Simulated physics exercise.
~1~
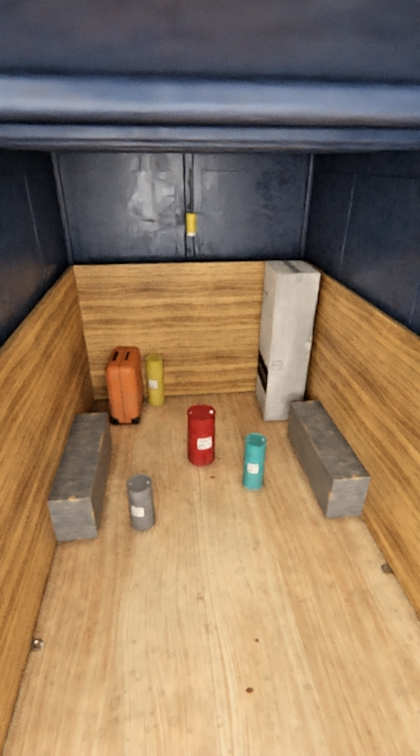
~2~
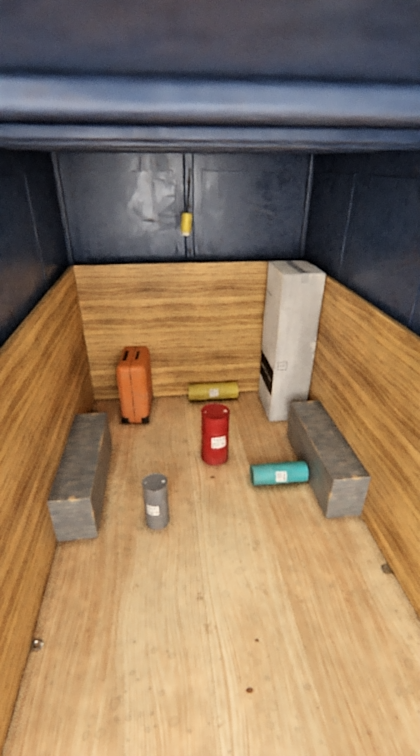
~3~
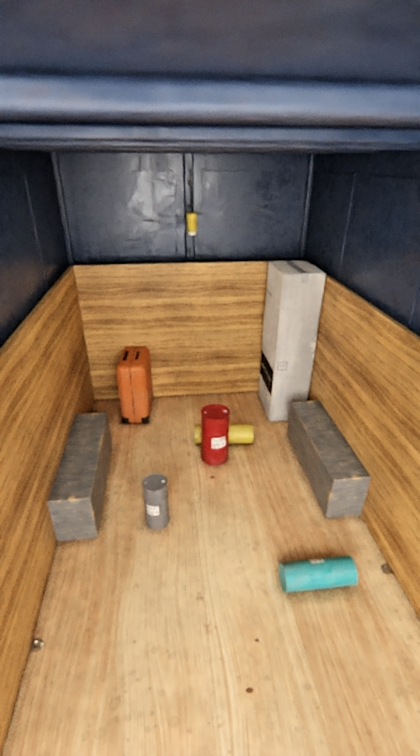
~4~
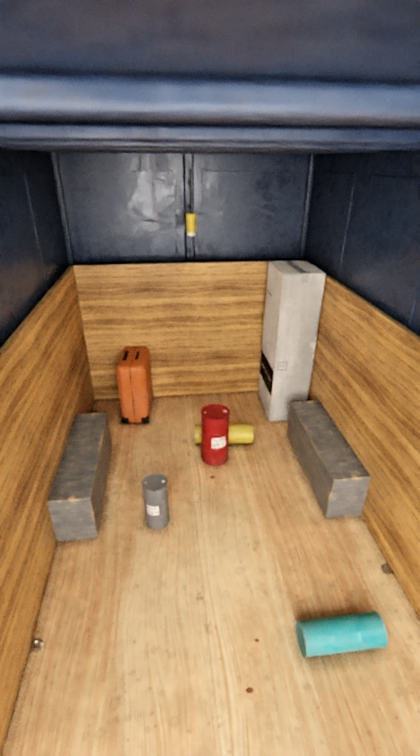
A tall white box stayed put in a van's load bay while the yellow and turquoise canisters toppled onto their sides and the red and grey ones and the orange case shifted slightly right; the yellow then rolled forward behind the red, and the turquoise rolled farther toward the viewer.
